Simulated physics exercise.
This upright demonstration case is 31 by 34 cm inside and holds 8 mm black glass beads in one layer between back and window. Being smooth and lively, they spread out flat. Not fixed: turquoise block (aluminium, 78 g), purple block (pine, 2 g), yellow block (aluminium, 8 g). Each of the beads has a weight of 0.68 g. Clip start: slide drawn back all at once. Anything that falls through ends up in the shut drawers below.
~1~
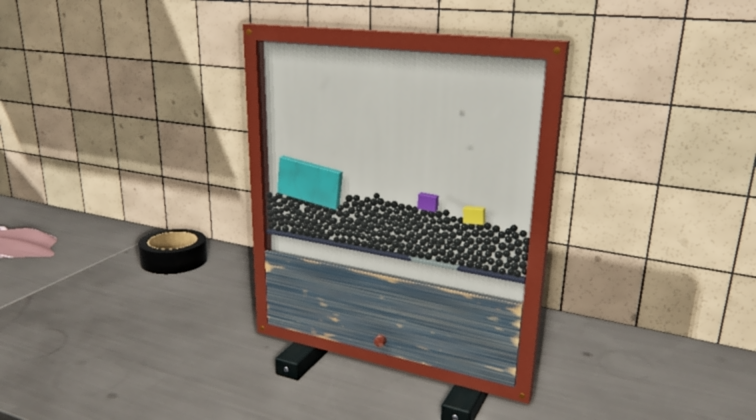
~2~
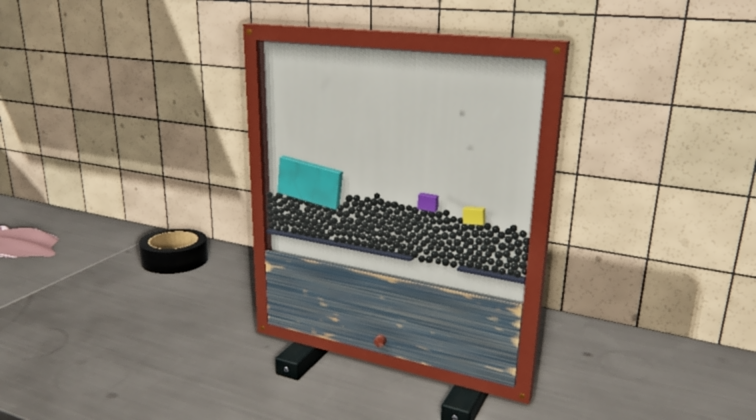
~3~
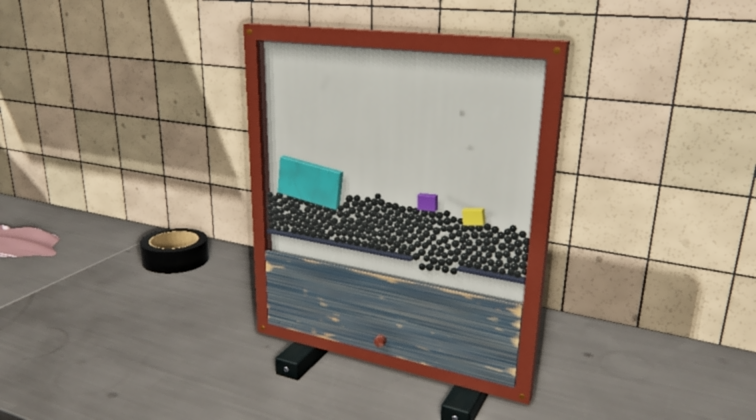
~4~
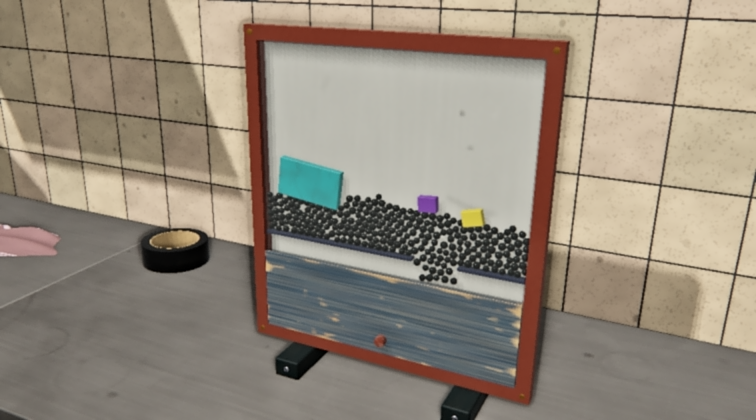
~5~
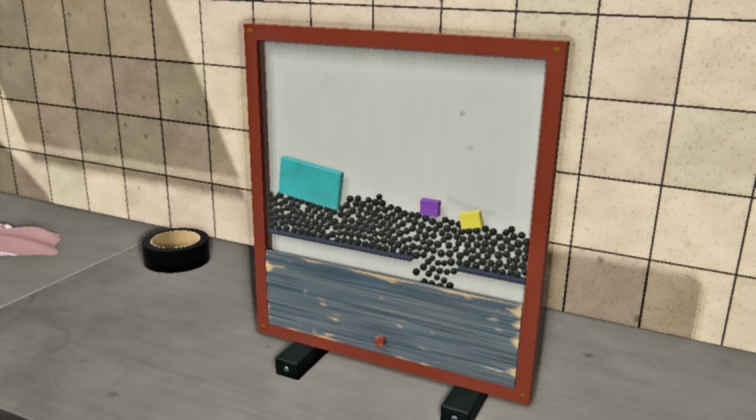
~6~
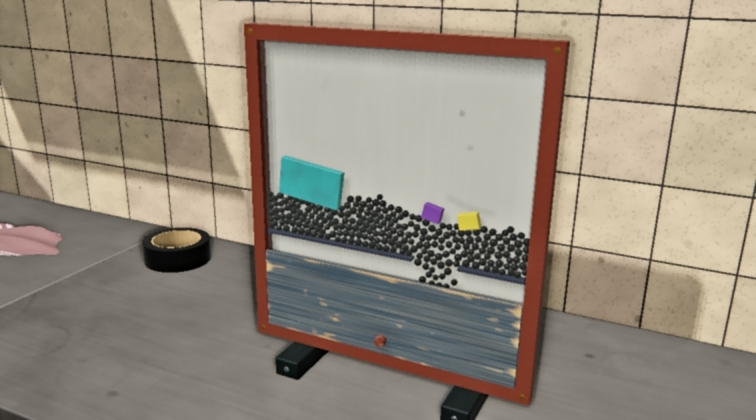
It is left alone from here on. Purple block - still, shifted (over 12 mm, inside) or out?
Out.
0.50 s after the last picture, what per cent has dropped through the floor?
Around 50 %.
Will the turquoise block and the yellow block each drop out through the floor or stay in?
Turquoise: Remains; yellow: Falls through.
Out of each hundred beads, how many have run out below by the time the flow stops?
Roughly 65%.
Then, 0.15 s after the last picture, 25 % are out; turquoise block moved 0.9 cm tilted 13°; purple block moved 8.1 cm tilted 86°; yellow block moved 5.6 cm tilted 77°.
Then, 0.50 s after the last picture, 50 % are out; turquoise block moved 4.4 cm tilted 15°; purple block below the floor; yellow block below the floor.
Then, 1.20 s after the last picture, 65 % are out; turquoise block moved 14.9 cm tilted 42°; purple block below the floor; yellow block below the floor.
All still 1.4 s after it, 65 % are out; turquoise block moved 14.9 cm tilted 42°; purple block below the floor; yellow block below the floor.
